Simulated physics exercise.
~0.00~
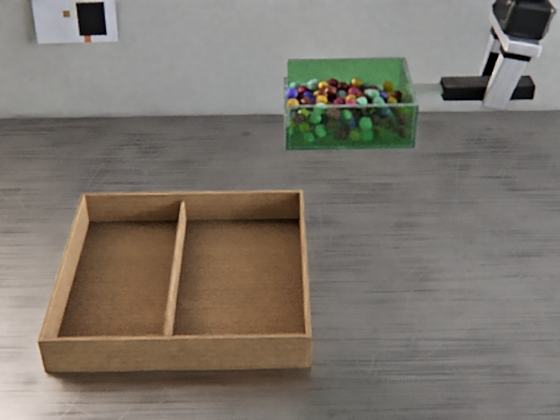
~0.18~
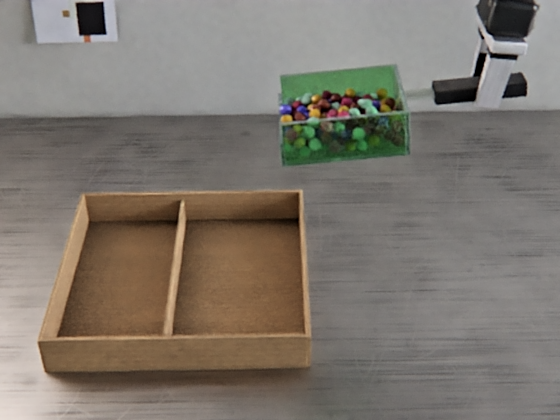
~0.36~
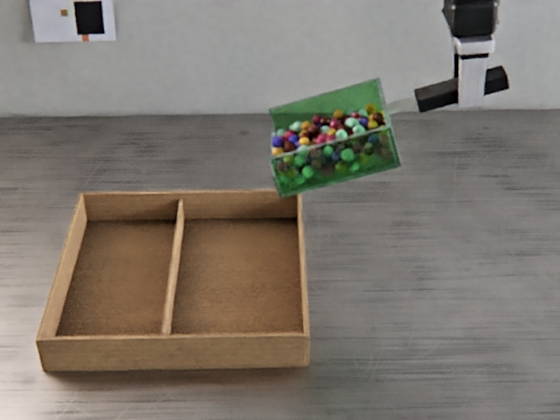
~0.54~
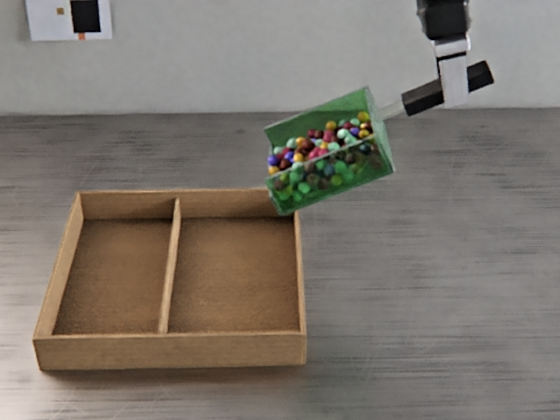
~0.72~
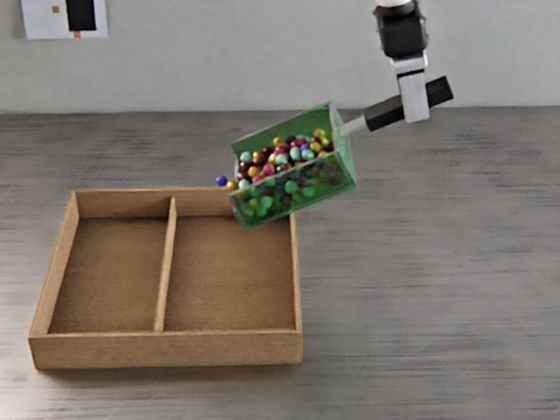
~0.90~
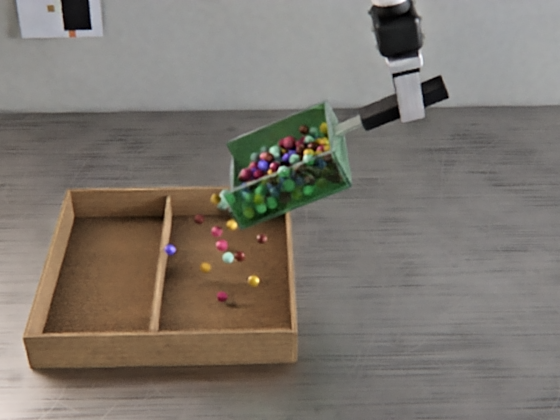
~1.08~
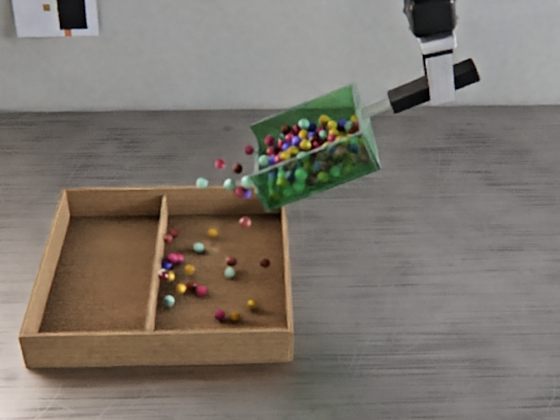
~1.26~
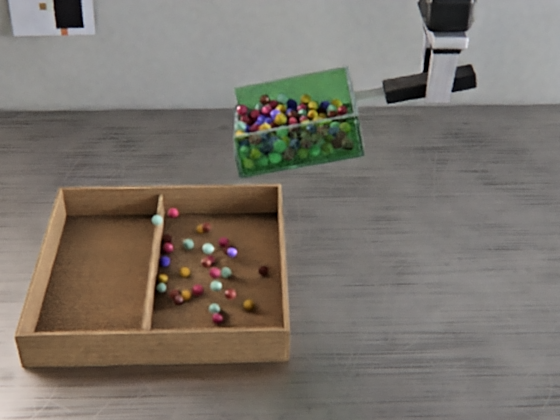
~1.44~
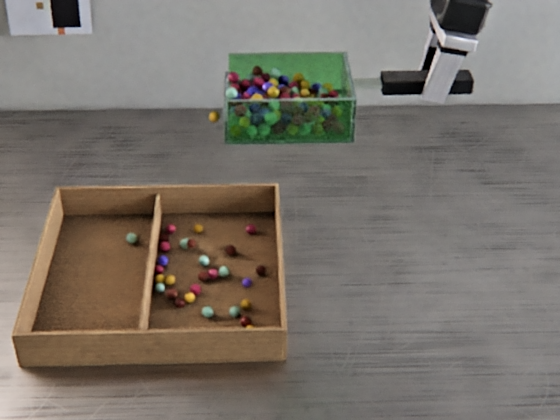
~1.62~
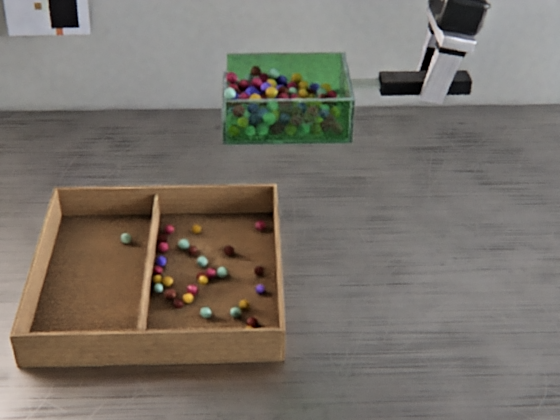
The footage shows a robot arm tilting a green transparent box of colourful balls over a divided wooden tray, spilling some into the right compartment before levelling the box, leaving one ball in the left compartment and most still in the box.
